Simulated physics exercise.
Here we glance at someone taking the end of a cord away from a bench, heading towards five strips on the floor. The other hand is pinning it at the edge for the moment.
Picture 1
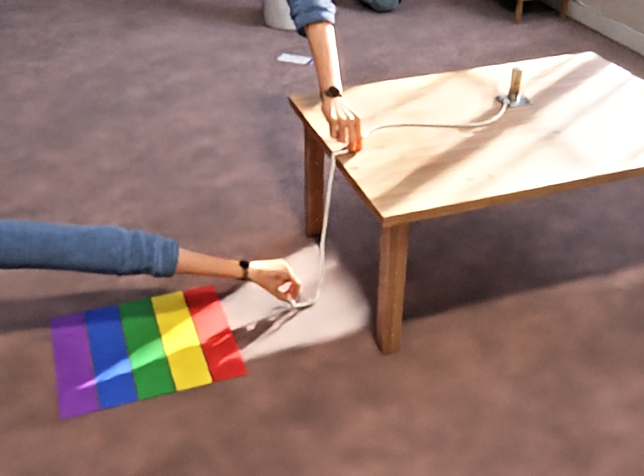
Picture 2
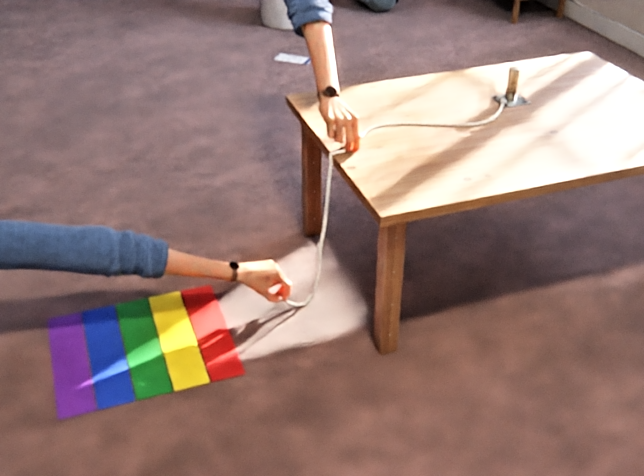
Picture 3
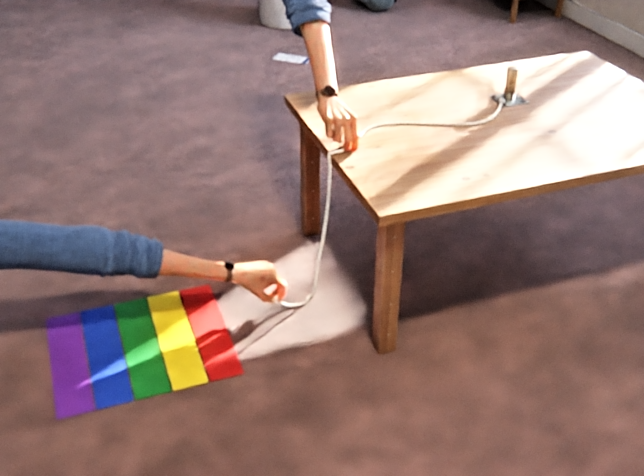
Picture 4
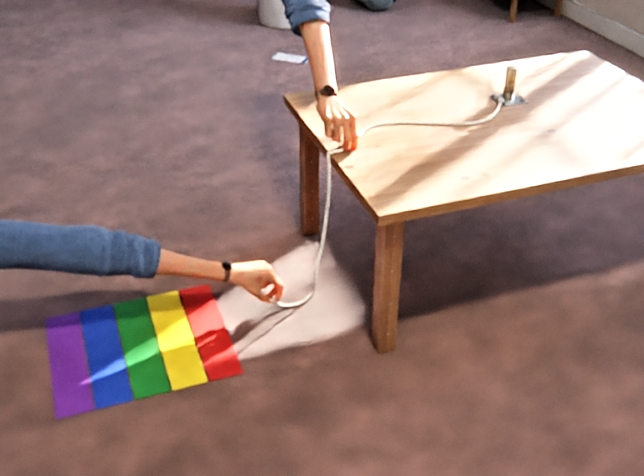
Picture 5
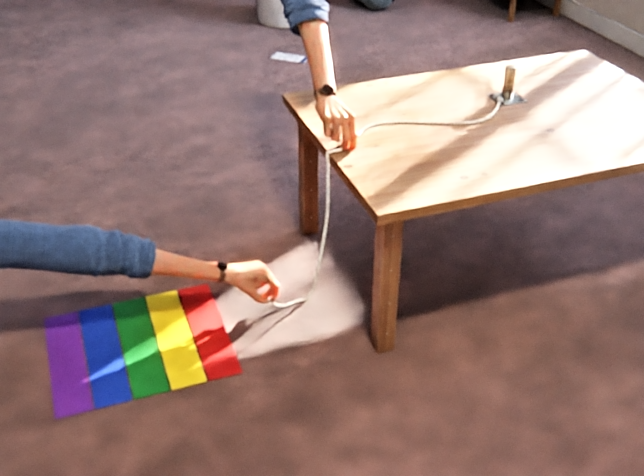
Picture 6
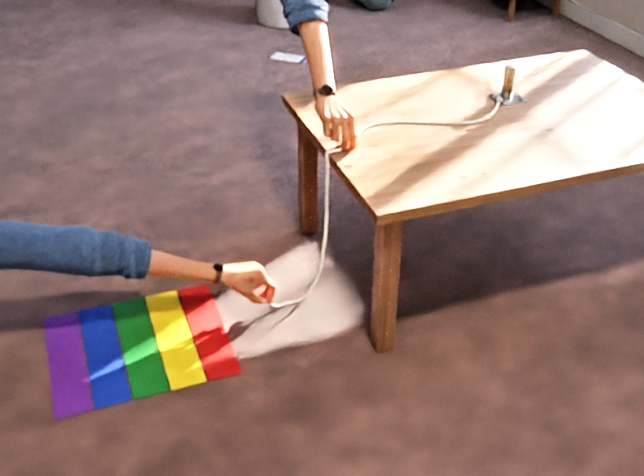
A hand draws the cord's end slightly left near the floor's red strip.
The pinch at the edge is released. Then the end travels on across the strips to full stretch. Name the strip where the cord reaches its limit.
Green.
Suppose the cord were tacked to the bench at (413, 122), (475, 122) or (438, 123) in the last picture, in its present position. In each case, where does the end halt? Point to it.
Roughly (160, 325), (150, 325) and (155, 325).
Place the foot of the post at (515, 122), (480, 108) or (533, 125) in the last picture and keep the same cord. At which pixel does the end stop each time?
In order, it comes out close to (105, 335), (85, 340) and (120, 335).
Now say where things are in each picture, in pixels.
End (291, 297); red (224, 360); yellow (189, 368); green (153, 377); blue (115, 386); purple (77, 395), in the first frame.
End (281, 299); cord through (498, 114) (442, 125) (370, 129) (331, 160) (325, 224) (316, 286), in the second frame.
End (276, 299), in the third frame.
End (274, 299); cord through (496, 113) (440, 124) (368, 129) (329, 159) (325, 223) (315, 284), in the fourth frame.
End (269, 299), in the fifth frame.
End (265, 300); cord through (494, 112) (438, 123) (367, 128) (328, 159) (326, 222) (314, 284), in the sixth frame.
Soon after, end near (189, 317); over red.
After that, end near (155, 325); over yellow.
At the stop, end near (136, 329); over green. The end stops over the green strip.
